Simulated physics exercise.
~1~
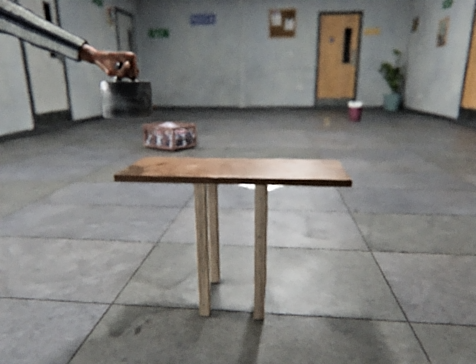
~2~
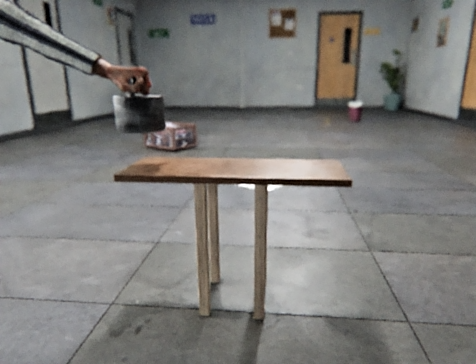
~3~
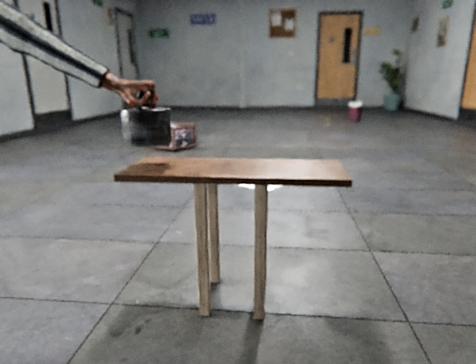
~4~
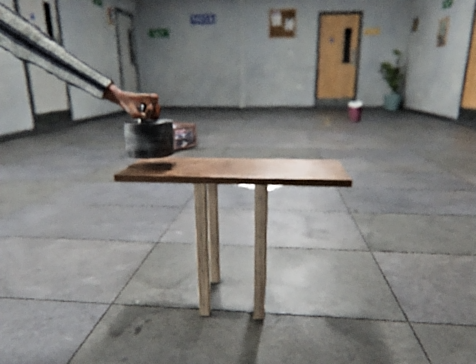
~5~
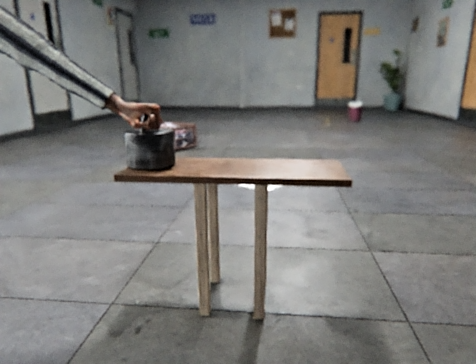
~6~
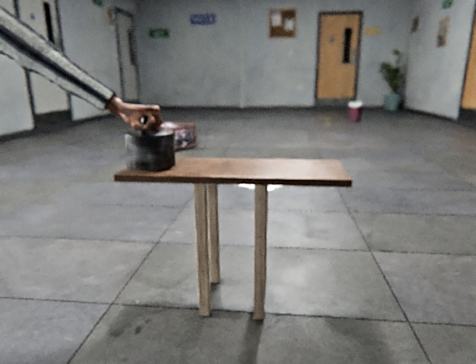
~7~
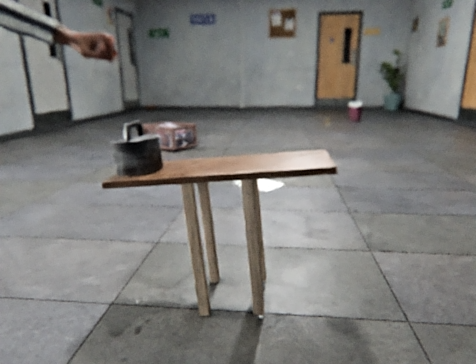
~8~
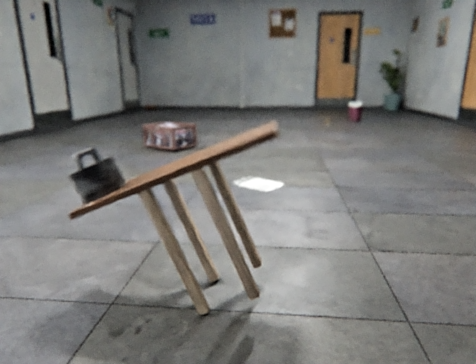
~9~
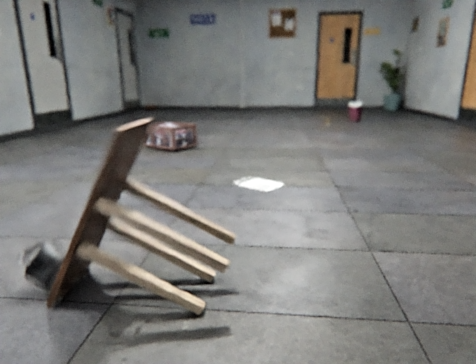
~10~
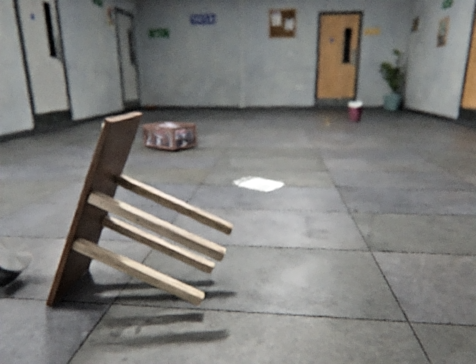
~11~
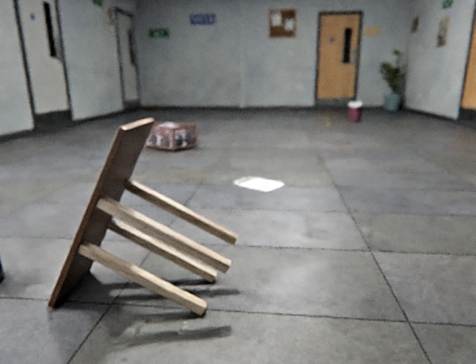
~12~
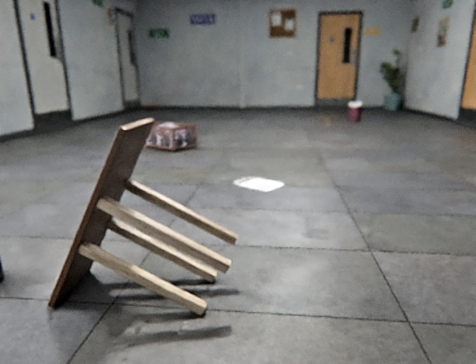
The clip opens on a small brown wooden table standing on a gray tiled floor, while a hand reaching in from the left holds a dark, pot-like metal object by its handle. The hand lowers the object and sets it on the left end of the tabletop. The fingers let go and the arm draws back as the table begins to lean left. The table tips over with the object riding its lower end down to the floor. The object rolls away to the left, and the table rests on its edge, legs pointing right.
